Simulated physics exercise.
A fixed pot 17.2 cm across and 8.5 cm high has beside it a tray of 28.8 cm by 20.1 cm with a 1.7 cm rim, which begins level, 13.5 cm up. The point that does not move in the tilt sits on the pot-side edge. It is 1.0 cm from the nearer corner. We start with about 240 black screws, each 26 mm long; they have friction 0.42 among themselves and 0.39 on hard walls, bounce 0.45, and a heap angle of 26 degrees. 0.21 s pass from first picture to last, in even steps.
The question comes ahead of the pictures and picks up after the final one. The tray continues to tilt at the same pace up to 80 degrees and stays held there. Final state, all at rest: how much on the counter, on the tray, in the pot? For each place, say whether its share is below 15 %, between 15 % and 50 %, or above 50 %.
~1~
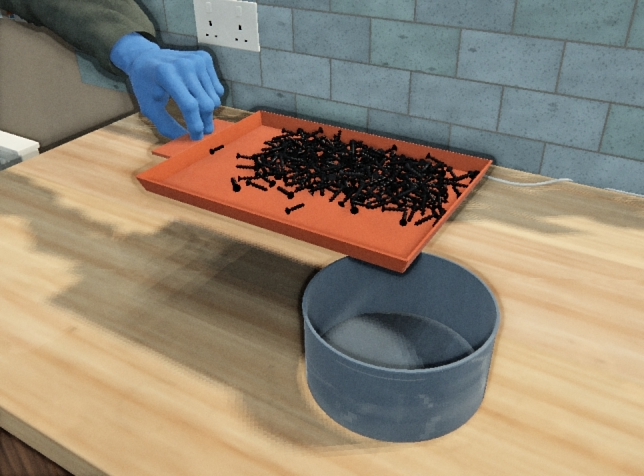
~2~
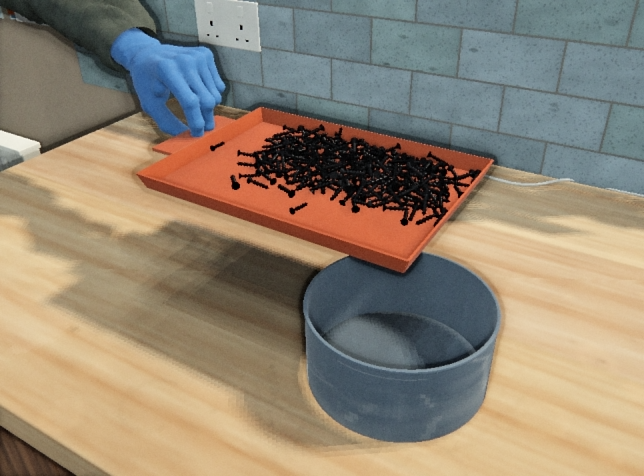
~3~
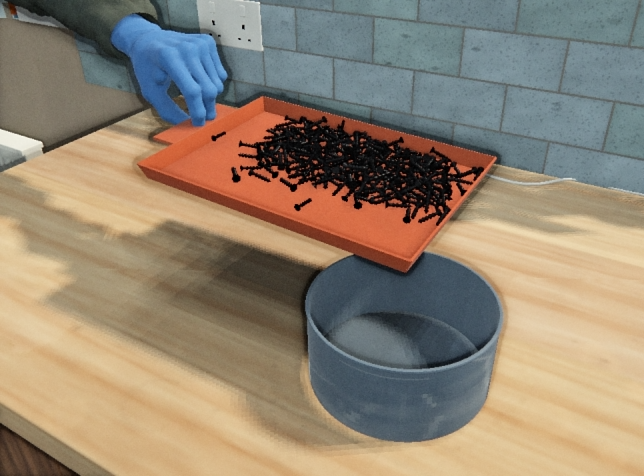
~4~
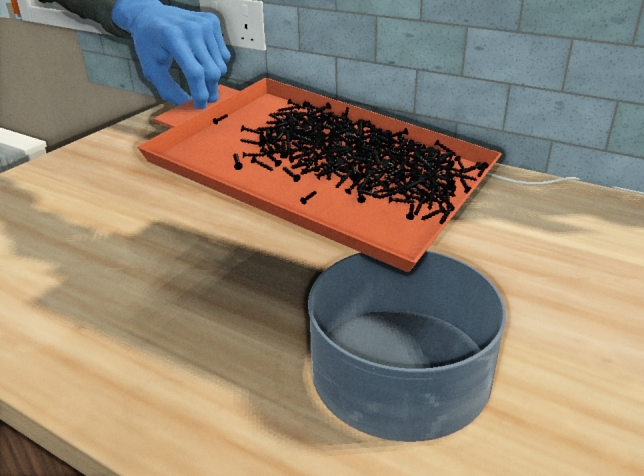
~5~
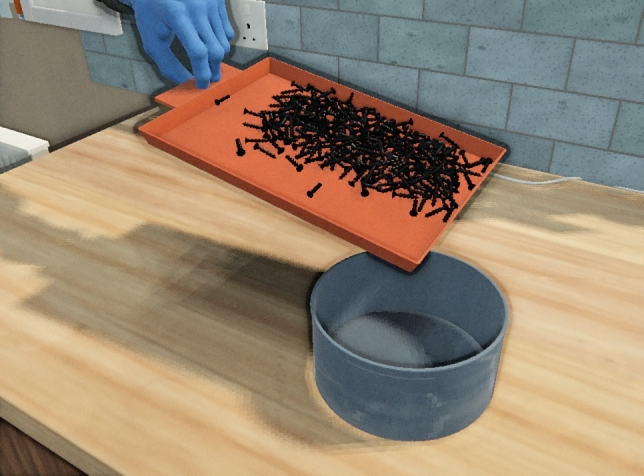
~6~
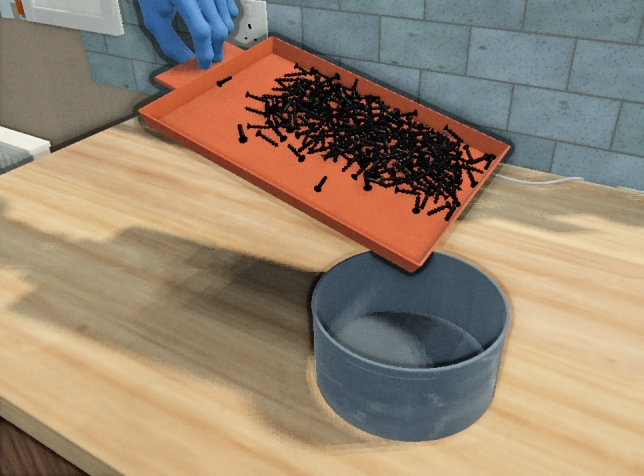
Counter: Above 50 %; tray: Below 15 %; pot: Between 15 % and 50 %.
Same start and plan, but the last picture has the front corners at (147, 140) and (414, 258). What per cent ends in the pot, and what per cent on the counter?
Pot 75 % / counter 25 %.
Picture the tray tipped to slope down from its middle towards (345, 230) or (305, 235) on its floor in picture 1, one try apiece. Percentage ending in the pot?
First try: About 50 percent; second try: About 45 percent.
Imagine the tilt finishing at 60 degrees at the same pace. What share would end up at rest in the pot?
Estimated share: About 35 %.
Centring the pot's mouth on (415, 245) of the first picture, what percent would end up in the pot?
0 %.
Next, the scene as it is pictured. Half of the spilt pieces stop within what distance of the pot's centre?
Roughly 16 cm.
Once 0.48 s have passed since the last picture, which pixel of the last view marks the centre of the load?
(480, 215) or thereabouts.
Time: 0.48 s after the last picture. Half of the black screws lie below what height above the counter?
Roughly 18 centimetres, give or take.
Then, 0.29 s after the last picture, tilt 48 degrees; the tray holds 100 %, the pot 0 %.
Then, 0.48 s after the last picture, tilt 69 degrees; the tray holds 80 %, the pot 0 %.
Then, 0.79 s after the last picture, tilt 80 degrees; the tray holds 0 %, the pot 30 %.
In the end, counter 65 %, tray 0 %, pot 35 %.
